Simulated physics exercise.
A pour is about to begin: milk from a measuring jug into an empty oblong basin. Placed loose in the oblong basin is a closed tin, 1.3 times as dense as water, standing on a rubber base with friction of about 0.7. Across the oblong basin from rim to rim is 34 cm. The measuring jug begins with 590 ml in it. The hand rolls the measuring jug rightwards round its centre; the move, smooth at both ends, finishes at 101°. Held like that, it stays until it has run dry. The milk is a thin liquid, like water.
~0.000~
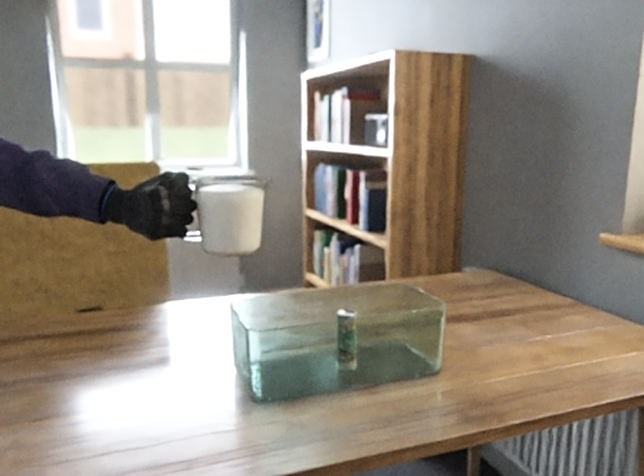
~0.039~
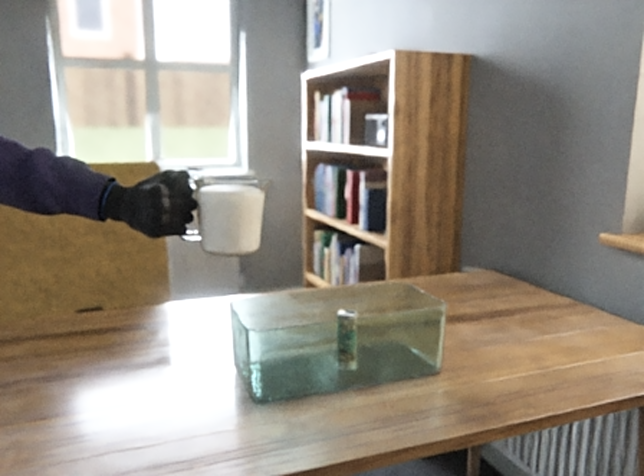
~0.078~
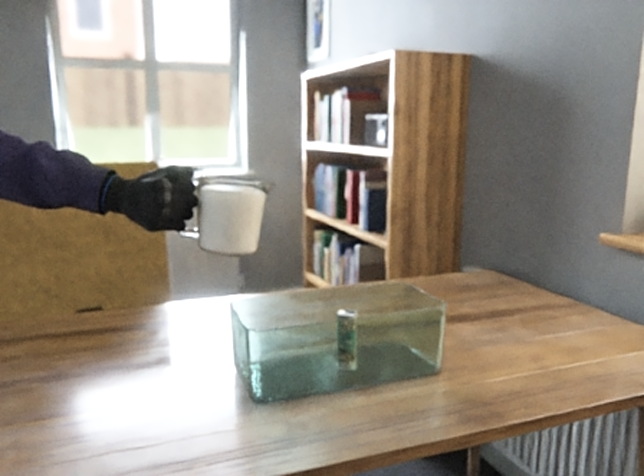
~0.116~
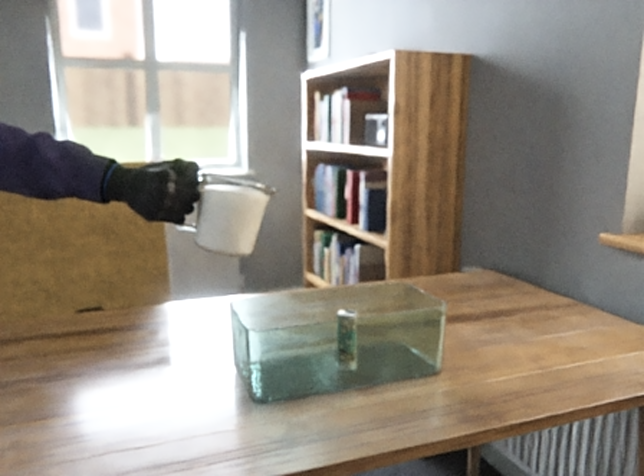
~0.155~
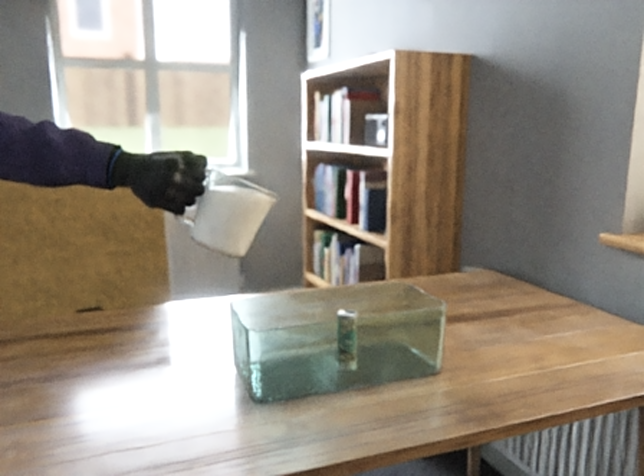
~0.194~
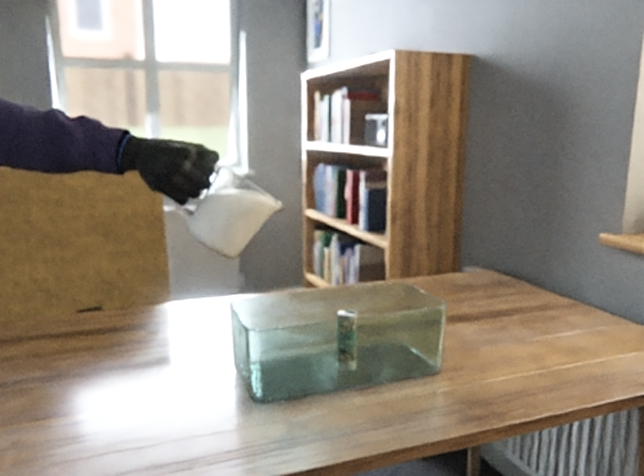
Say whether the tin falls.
It ends up erect.
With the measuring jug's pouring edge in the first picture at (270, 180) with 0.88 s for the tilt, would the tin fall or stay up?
Then the tin remains standing.
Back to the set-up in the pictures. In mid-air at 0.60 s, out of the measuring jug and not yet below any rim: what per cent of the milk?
About 20 percent.
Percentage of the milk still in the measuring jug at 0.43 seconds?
Roughly 48 %.
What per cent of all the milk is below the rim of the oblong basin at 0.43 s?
Near 16 in a hundred.
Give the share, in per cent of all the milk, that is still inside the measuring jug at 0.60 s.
Remaining share: Approx. 12 %.
By 0.43 s the tilt is 98° and 49 per cent is still to pour; the tin stands where it began.
By 0.60 s the tilt is 101° and 13 per cent is still to pour; the tin stands where it began.
By 0.78 s the tilt is 101° and 2 per cent is still to pour; the tin stands where it began.
By 0.98 s the tilt is 101° and 0 per cent is still to pour; the tin stands where it began.
At rest the tin stands where it began.
